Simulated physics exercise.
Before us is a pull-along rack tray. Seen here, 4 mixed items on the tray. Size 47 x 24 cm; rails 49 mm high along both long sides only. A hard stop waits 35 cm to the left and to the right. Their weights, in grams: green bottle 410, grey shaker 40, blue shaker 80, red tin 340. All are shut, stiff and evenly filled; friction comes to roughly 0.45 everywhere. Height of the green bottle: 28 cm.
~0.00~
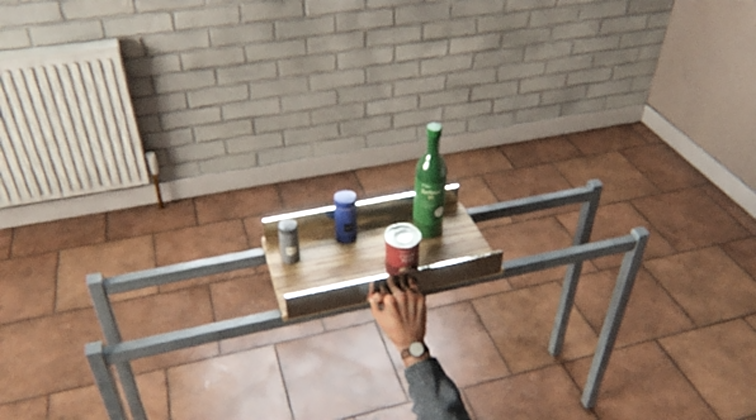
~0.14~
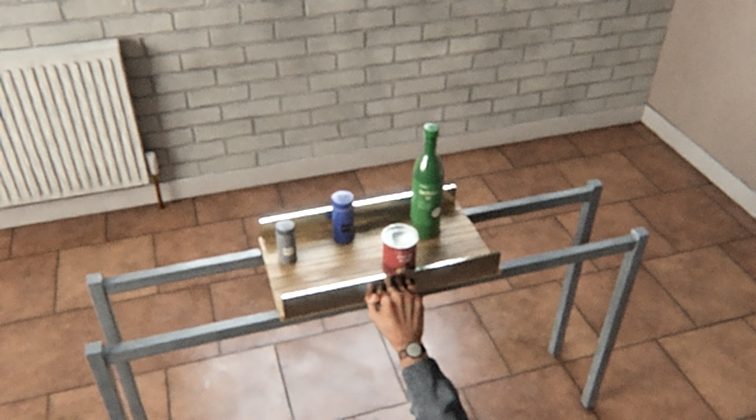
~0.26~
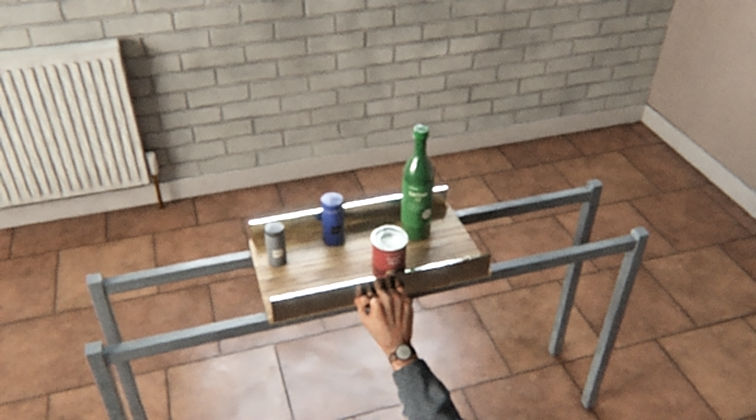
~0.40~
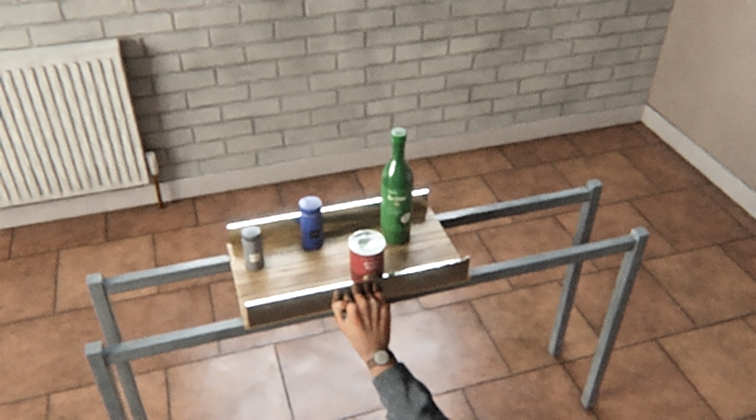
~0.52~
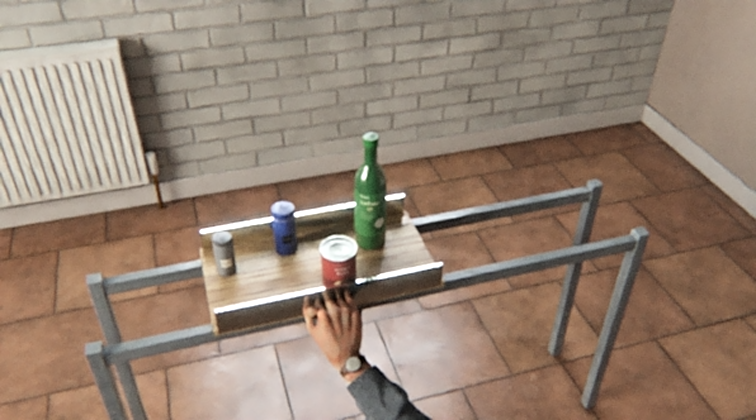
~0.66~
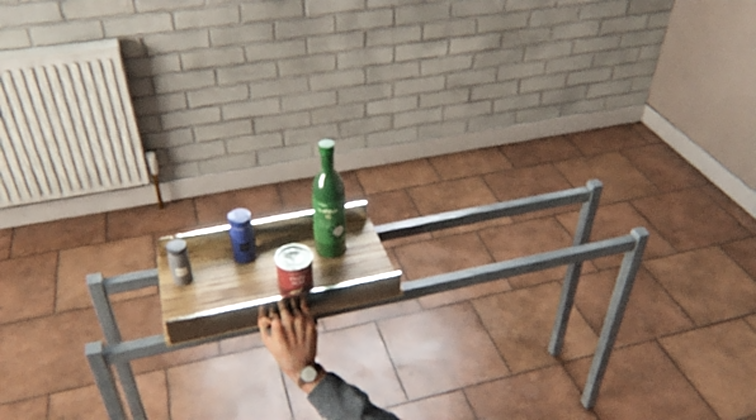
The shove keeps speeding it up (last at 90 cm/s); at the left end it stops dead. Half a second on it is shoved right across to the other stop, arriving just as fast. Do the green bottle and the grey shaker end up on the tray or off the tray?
The green bottle keeps to its tray, the grey shaker leaves the tray.
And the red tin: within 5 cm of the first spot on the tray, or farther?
The red tin holds its spot.
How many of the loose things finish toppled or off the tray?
In all, 3.
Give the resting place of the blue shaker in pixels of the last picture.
At about (463, 201).
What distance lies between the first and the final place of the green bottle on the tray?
Some 19 cm.
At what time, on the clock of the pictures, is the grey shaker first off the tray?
Near 0.9 s.
Around 1.06 s, tray moved 35 cm left; grey shaker now off the tray; green bottle at 58° to upright near (196, 237); blue shaker at 54° to upright.
Around 1.86 s, tray moved 26 cm left; green bottle on its side near (209, 273); blue shaker on its side; red tin shifted 8 cm.
Around 2.76 s, tray moved 26 cm right; green bottle on its side near (440, 221); blue shaker on its side; red tin shifted 8 cm.
Finally (4.0 s), off the tray, grey shaker; on their side or leaning hard on the tray, green bottle and blue shaker; the last one still in place (within 5 cm). In the last view, green bottle near (516, 216).
